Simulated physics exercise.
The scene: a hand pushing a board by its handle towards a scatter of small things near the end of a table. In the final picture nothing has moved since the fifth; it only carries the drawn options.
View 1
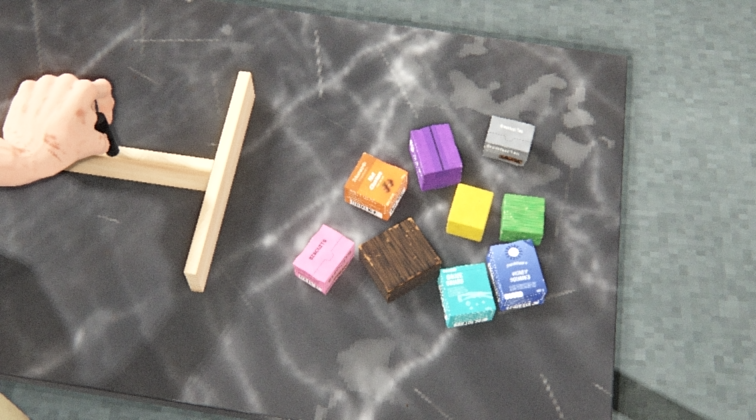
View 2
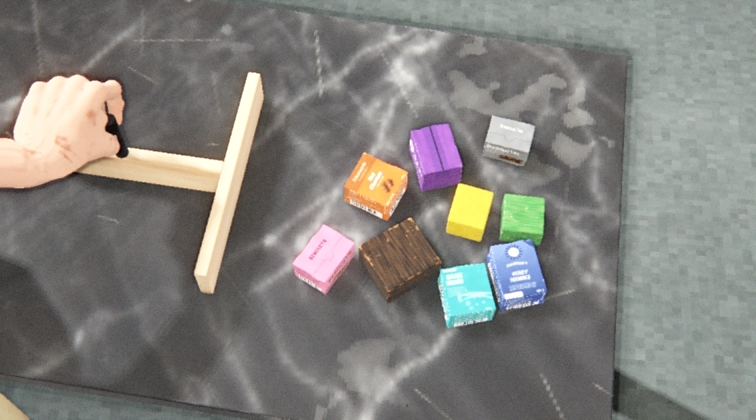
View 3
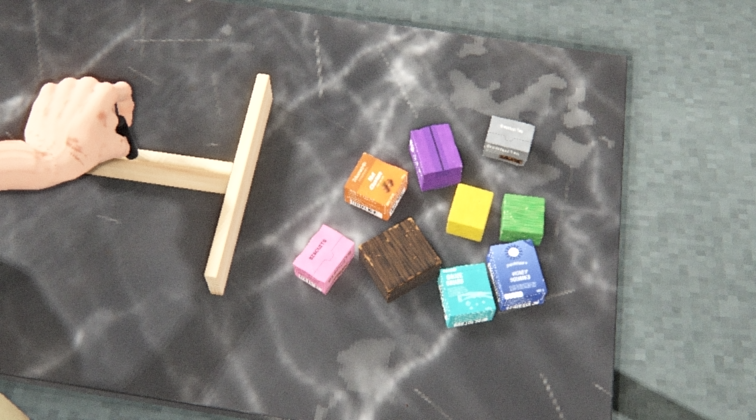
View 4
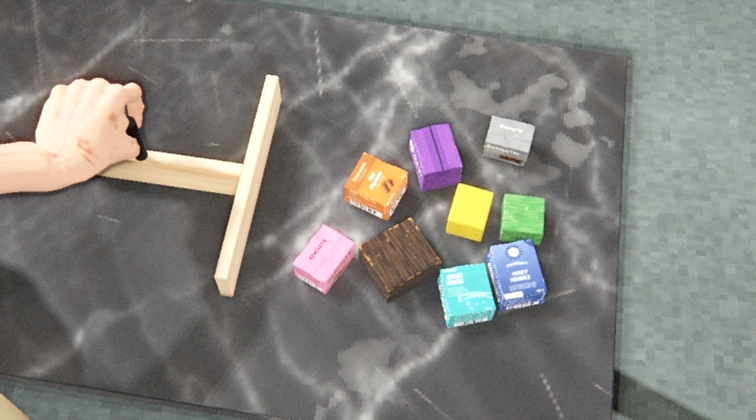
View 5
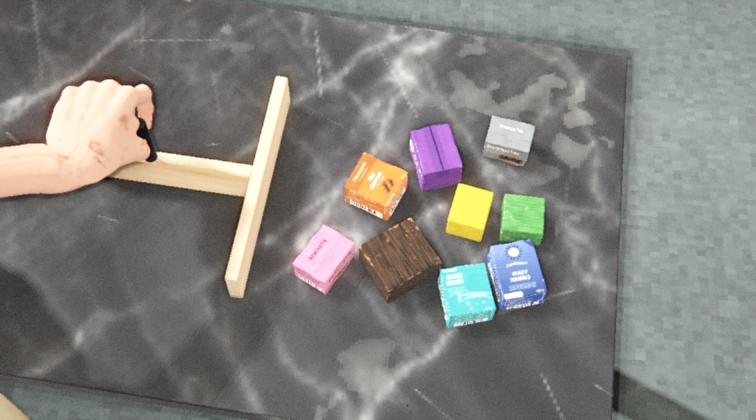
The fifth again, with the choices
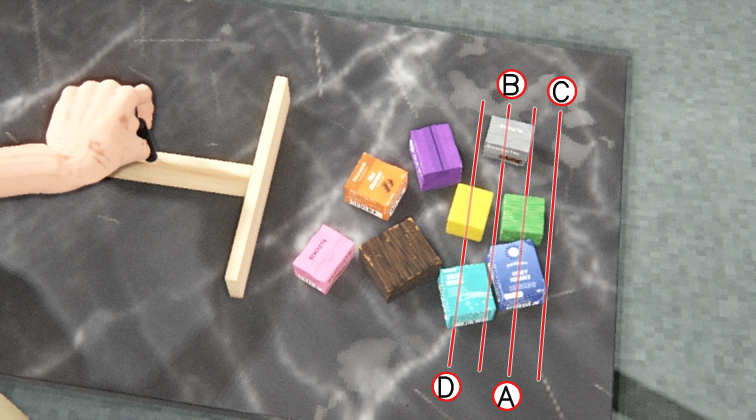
A hand sliding a T-shaped wooden board slowly to the right across a dark marbled table, towards nine colourful, motionless small boxes and blocks.
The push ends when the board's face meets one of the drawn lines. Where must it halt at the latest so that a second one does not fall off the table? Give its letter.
As far as mark B.
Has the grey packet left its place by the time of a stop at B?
Yes.
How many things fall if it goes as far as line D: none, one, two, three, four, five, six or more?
In all, none.
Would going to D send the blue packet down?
No.
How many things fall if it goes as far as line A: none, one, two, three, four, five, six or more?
By then, two.
On the marked copy, A at (523, 232); B at (496, 228); C at (550, 236); D at (467, 224).
Following B. Soon after the start, board (344, 185); turquoise box (472, 300); pink packet (358, 262).
Later, board (432, 198); blue packet (566, 272); green block (544, 222).
In the end, board (495, 207); blue packet (613, 278); green block (606, 226); none fallen.
As for the rest, A drops two; C drops three; D is within the limit but short.
